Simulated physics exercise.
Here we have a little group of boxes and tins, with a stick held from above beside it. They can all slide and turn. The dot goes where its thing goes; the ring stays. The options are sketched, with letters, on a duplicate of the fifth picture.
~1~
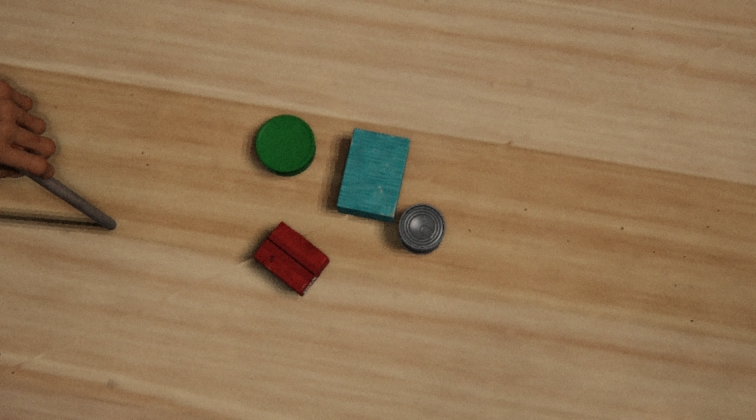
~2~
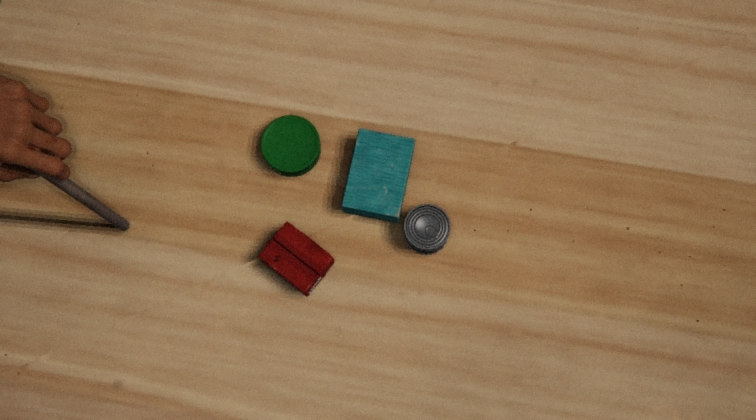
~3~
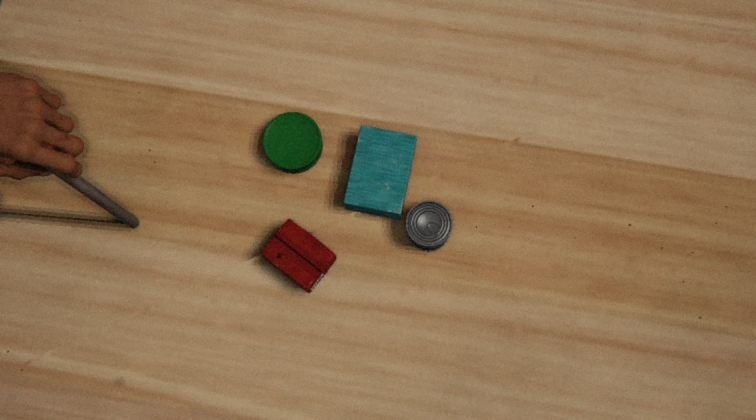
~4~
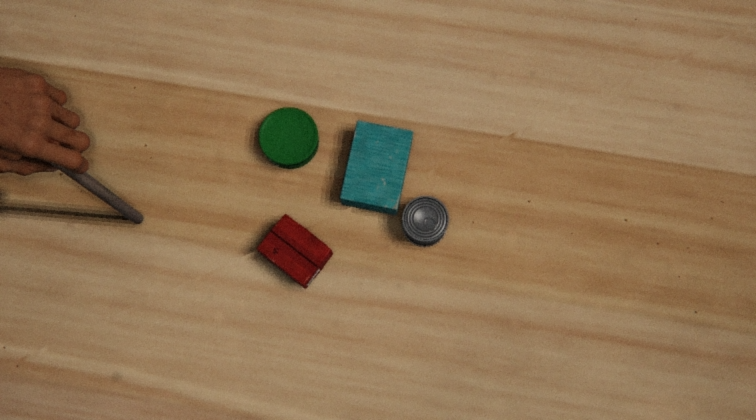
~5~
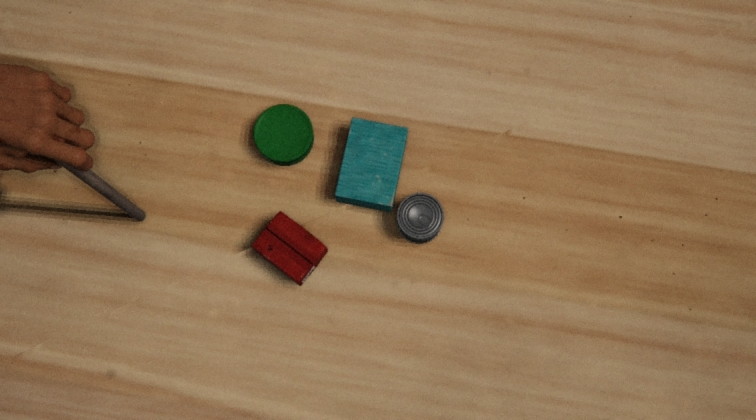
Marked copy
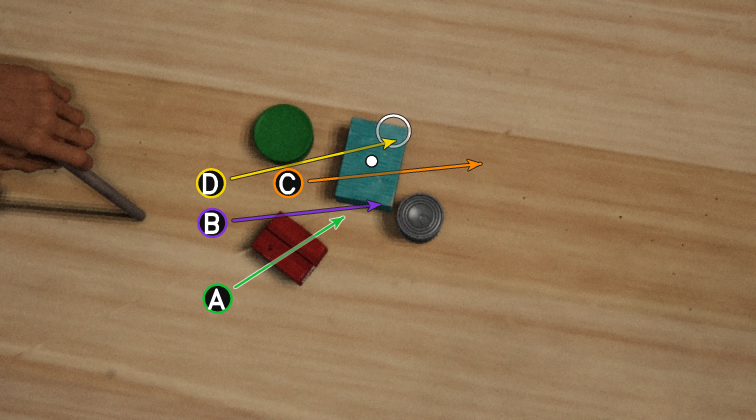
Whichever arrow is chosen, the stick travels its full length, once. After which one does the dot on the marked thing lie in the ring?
With A the dot lies in the ring.
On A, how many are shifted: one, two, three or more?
In all, two.
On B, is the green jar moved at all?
On that stroke, no.
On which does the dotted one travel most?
C.
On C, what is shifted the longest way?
The turquoise block.
On the marked copy, A from (235, 287) to (344, 217); B from (233, 221) to (380, 204); C from (309, 181) to (481, 164); D from (231, 179) to (395, 141); the ring at (394, 131); the white dot at (372, 161).
Following A. Soon after the start, foot of the stick (276, 262); turquoise block (372, 165); red box (298, 243).
Later, foot of the stick (314, 237); turquoise block (378, 159); red box (335, 215).
In the end, foot of the stick (344, 218); turquoise block (392, 137); red box (353, 188); the dot on the turquoise block is in the ring.
As for the rest, B leaves the dotted thing at (377, 155); C leaves the dotted thing at (466, 124); D leaves the dotted thing at (399, 176).
